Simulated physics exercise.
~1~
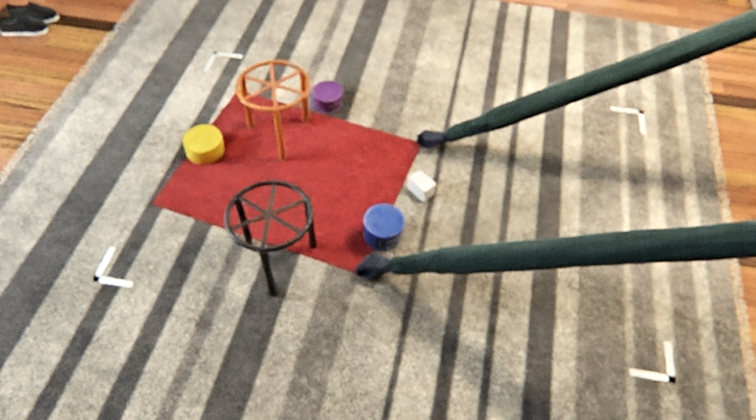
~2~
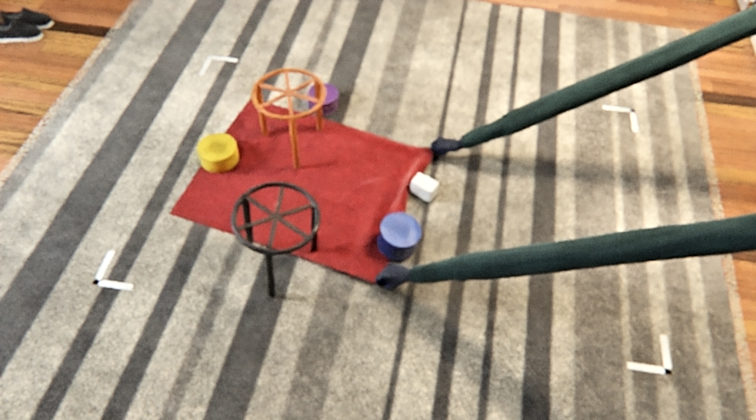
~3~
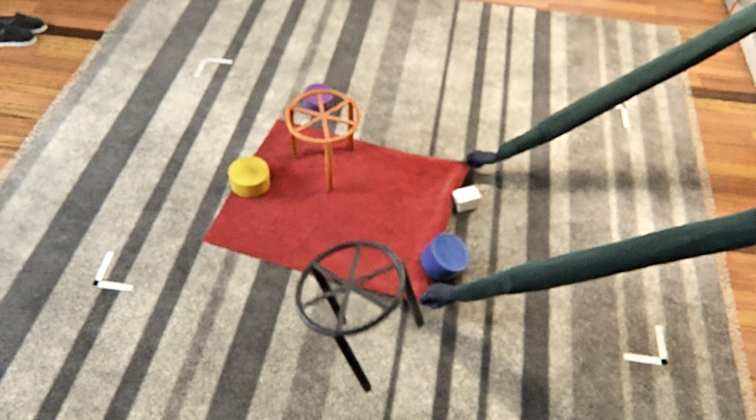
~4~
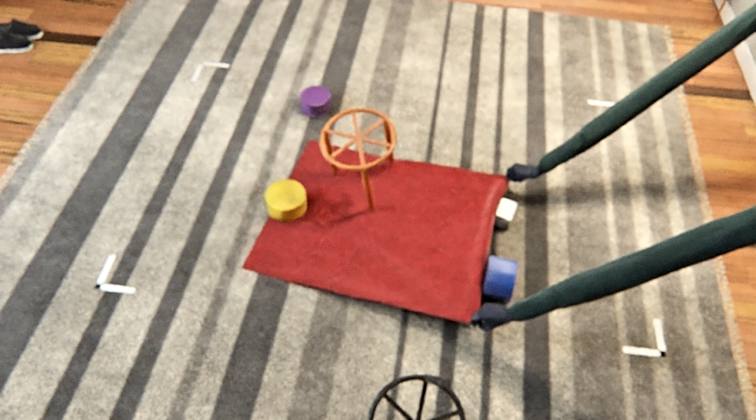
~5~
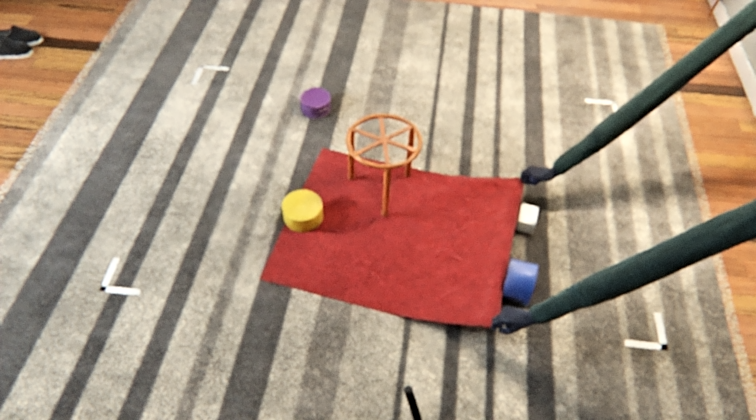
A red cloth is dragged right by two dark arms, and the black stool topples off.
